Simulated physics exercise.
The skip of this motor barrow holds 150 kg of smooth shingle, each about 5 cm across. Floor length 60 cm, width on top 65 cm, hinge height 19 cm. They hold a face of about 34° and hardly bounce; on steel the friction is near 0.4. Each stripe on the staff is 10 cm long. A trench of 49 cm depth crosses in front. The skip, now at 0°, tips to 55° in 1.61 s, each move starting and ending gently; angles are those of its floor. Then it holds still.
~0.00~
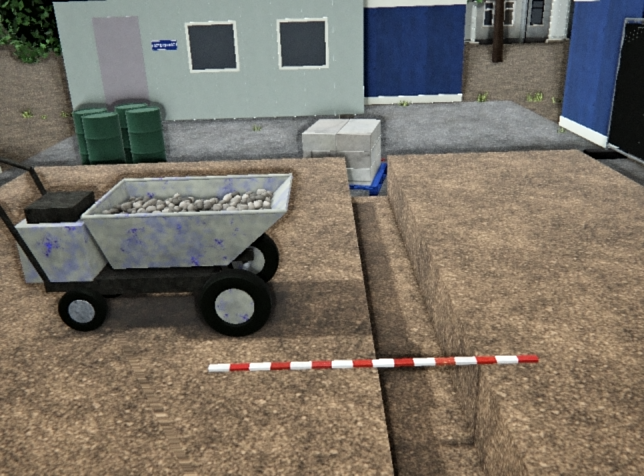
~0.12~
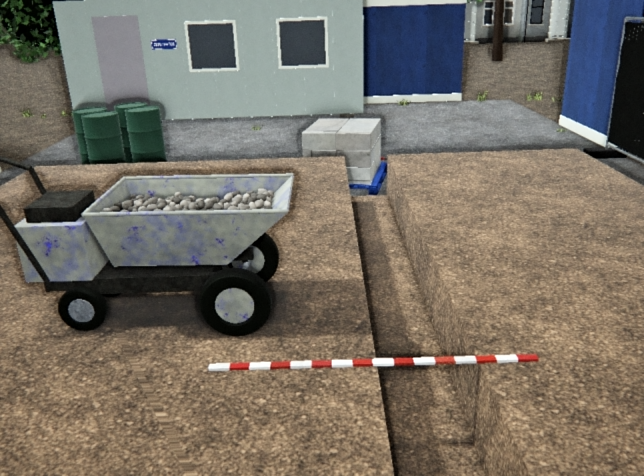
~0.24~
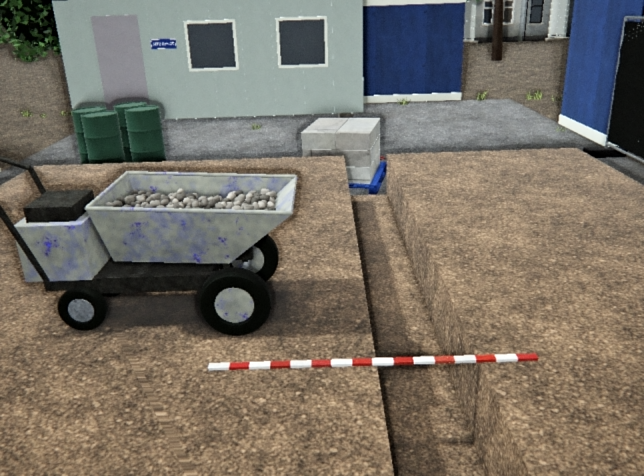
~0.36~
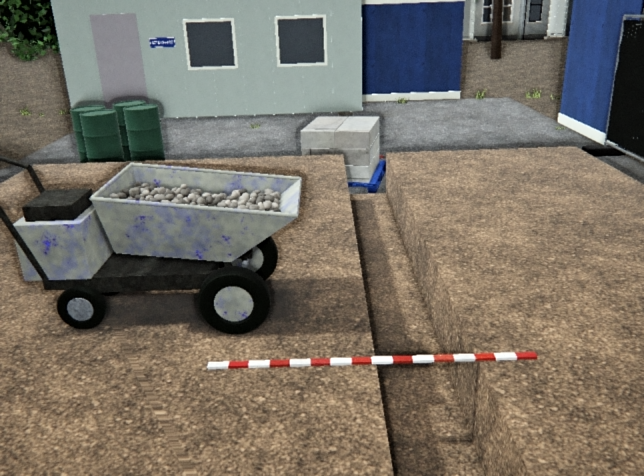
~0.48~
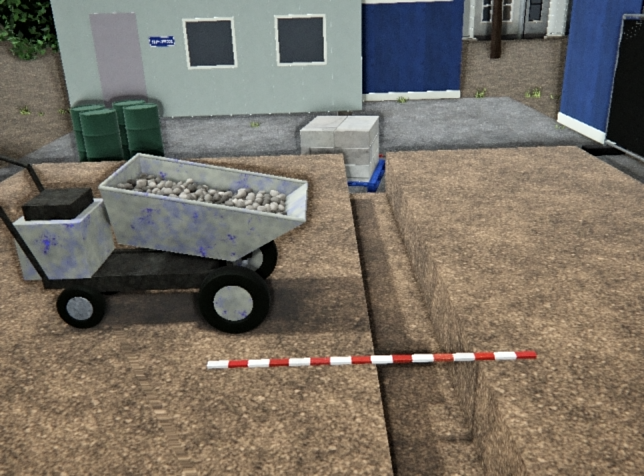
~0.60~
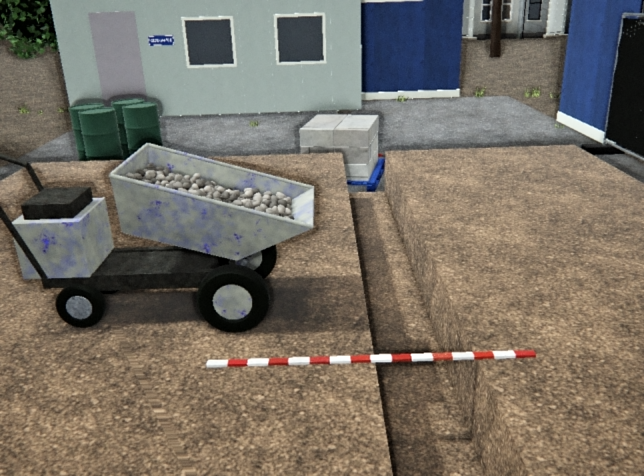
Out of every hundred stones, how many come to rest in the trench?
Roughly 97 per cent ends in the trench.
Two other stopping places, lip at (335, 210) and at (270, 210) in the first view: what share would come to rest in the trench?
First some 100, then 80 per cent.
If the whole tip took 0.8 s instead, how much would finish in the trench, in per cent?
In that case some 100 per cent.
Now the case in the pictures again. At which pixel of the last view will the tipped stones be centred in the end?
Near (404, 360).
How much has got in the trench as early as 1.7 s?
About 20 per cent by then.
After 1.2 s the floor is at 47°; 100 % in the skip; the foremost stones are at (332, 252).
After 1.7 s the floor is at 55°; 72 % in the skip, 7 % short of the trench, 21 % in the trench; the foremost stones are at (421, 367).
After 2.1 s the floor is at 55°; 41 % in the skip, 6 % short of the trench, 53 % in the trench; the foremost stones are at (440, 351).
After 4.0 s the floor is at 55°; 0 % in the skip, 3 % short of the trench, 97 % in the trench; the foremost stones are at (444, 357).
